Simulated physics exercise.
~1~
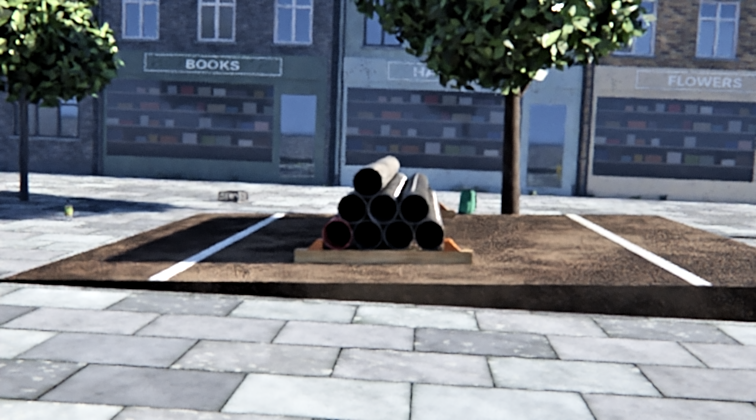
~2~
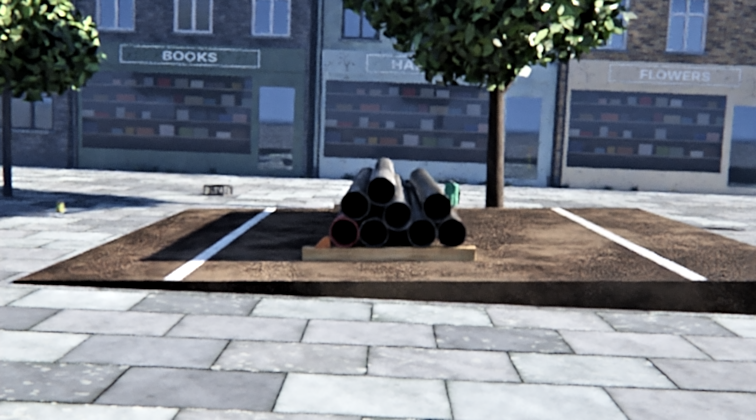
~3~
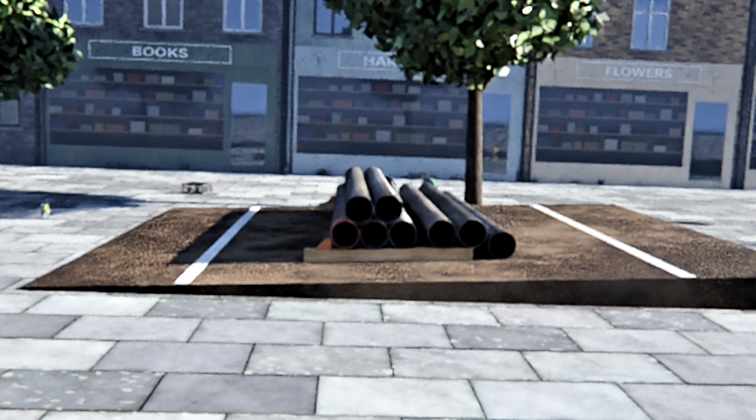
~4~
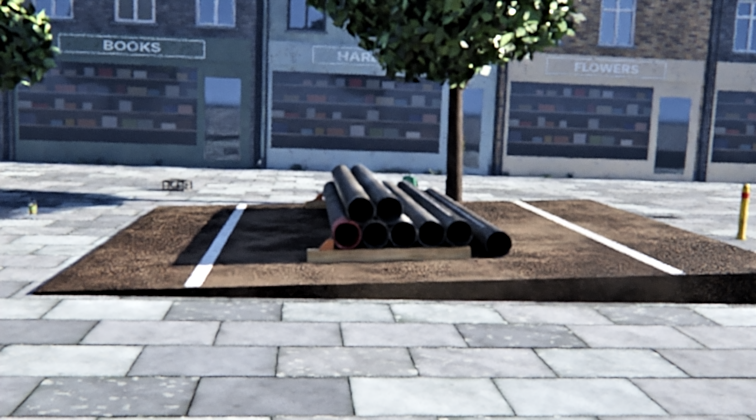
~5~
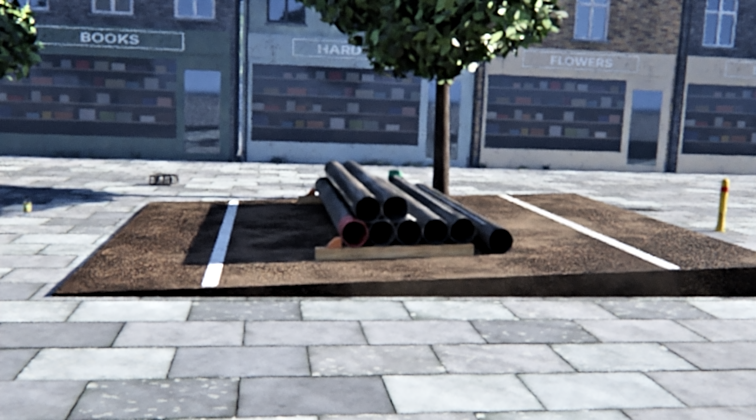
Dark pipes slumping rightward from a stack, spreading lower past the timber's end and settling between white lines, red staying lower left.
